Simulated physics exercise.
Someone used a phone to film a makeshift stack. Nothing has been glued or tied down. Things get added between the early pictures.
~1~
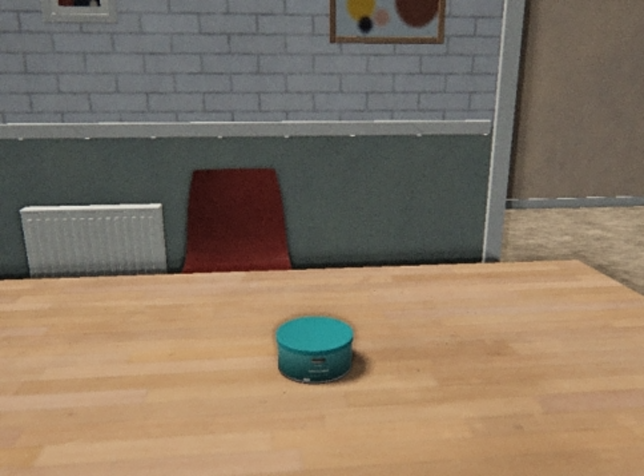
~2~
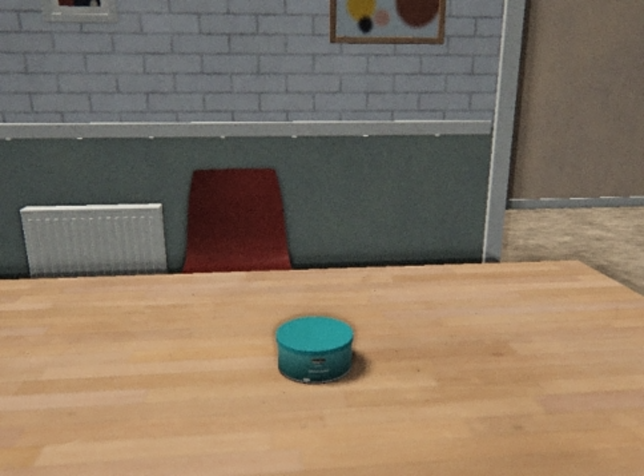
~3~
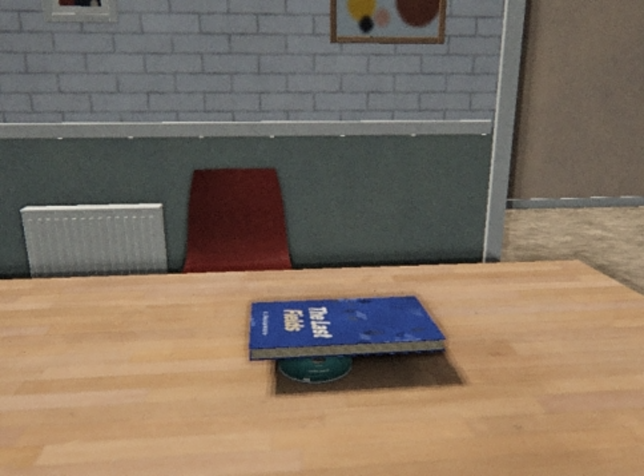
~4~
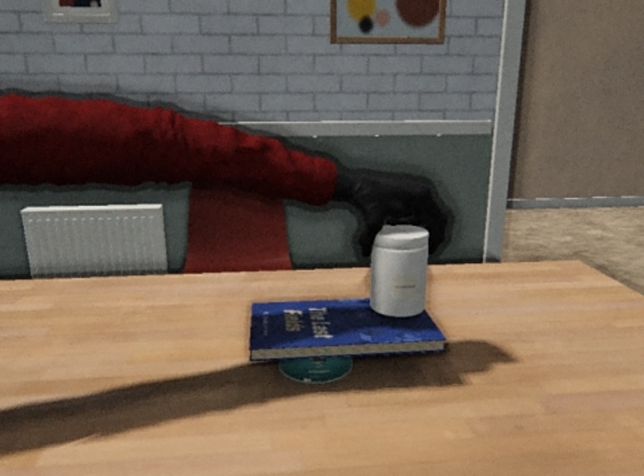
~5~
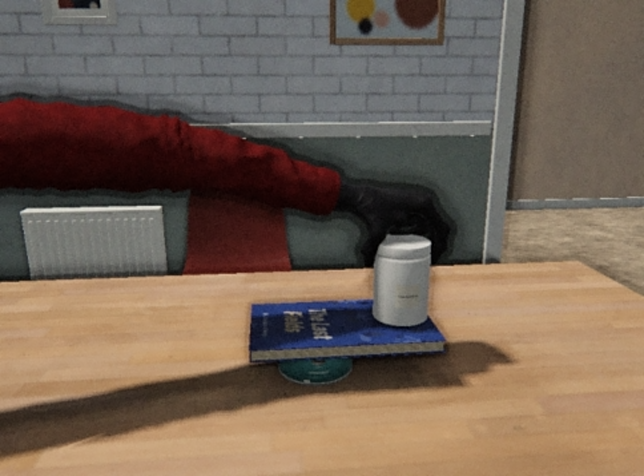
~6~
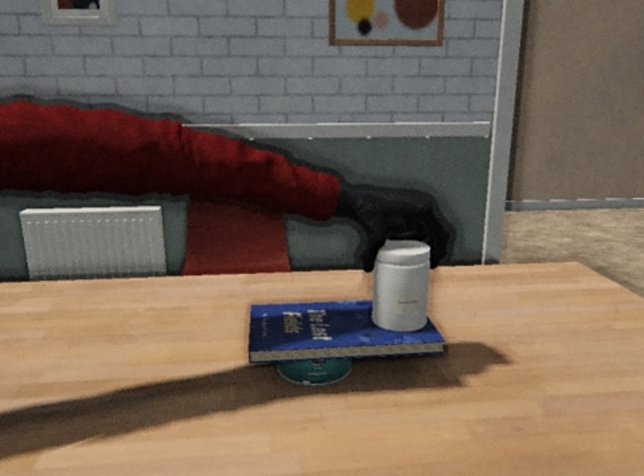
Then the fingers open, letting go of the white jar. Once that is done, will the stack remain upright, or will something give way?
The stack gives way.
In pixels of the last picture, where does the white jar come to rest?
Look around (499, 343) in the final frame.
Then, 0.30 s after the last picture, white jar now fallen; blue book tipped 29° from how it was.
Then, 0.50 s after the last picture, blue book tipped 20° from how it was.
Then, 0.80 s after the last picture, blue book slid a little.
At rest, fallen, white jar; the other 2 in place. Seen from the same camera at the end, white jar near (499, 343). The stack loses its balance.
